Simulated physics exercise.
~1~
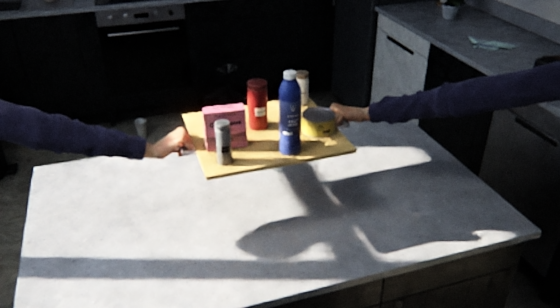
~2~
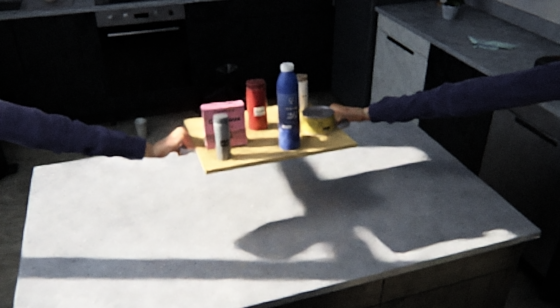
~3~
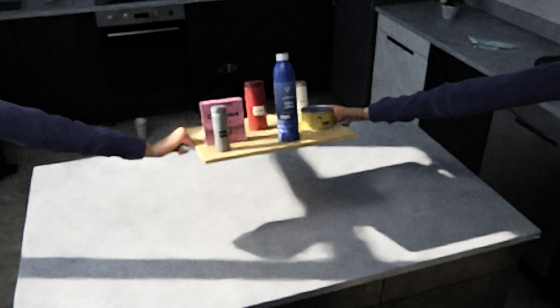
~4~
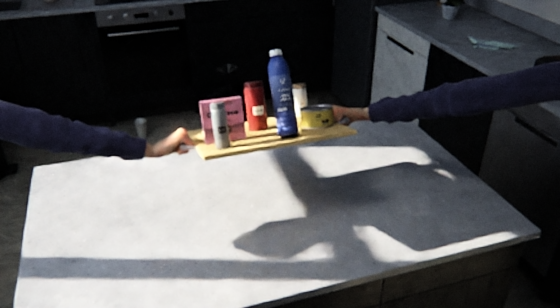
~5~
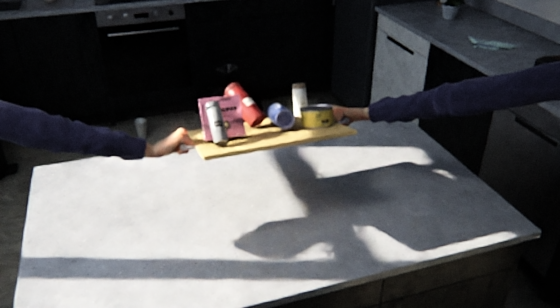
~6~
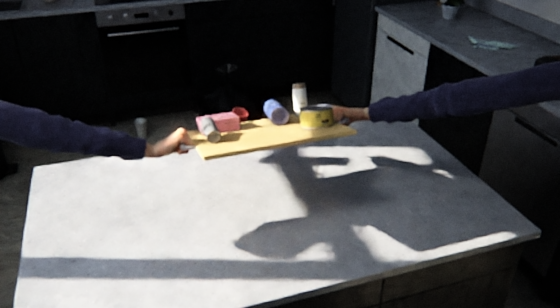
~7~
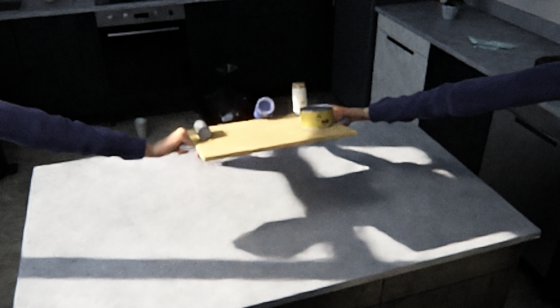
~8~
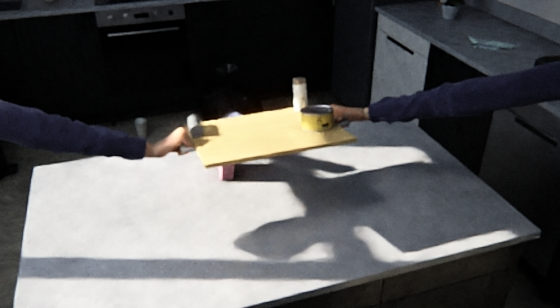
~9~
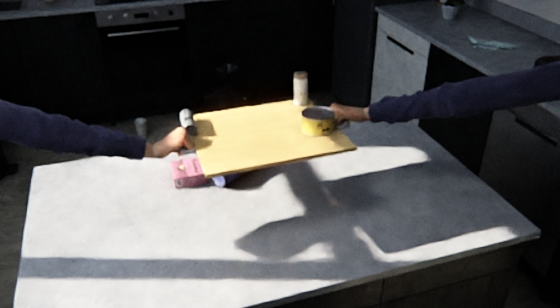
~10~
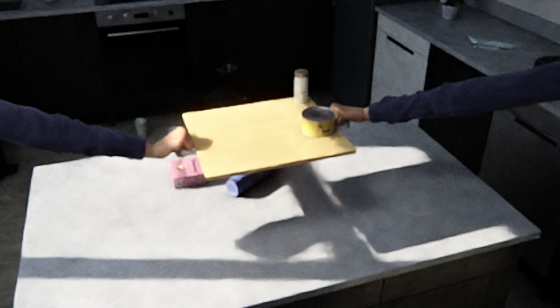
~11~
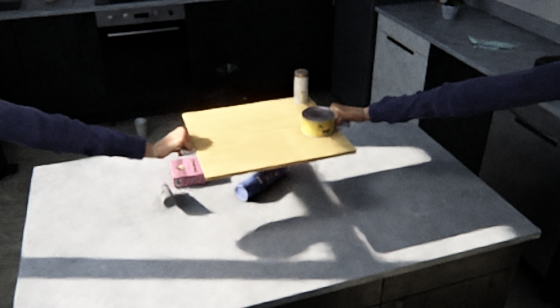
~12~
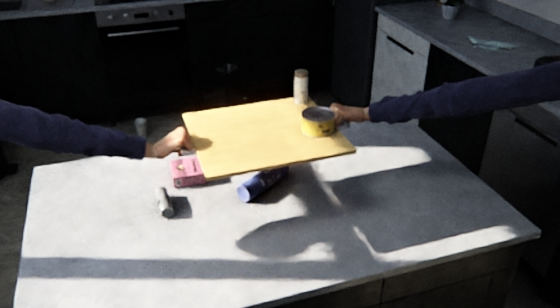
Two hands in dark blue sleeves hold a flat yellow tray over a pale table in a dim, sunlit kitchen, seen from a fixed, slightly high view. On it stand a pink packet and grey shaker at left, a red jar and tall blue bottle near the middle, and a white shaker and yellow tub at right. The tray tips away, and the bottle, jar, packet and grey shaker topple. The red jar drops off the far side, and the packet and bottle follow. As the tray levels, the grey shaker falls too. Packet, bottle and grey shaker lie on the table, the jar is out of sight, and the white shaker and tub remain standing.
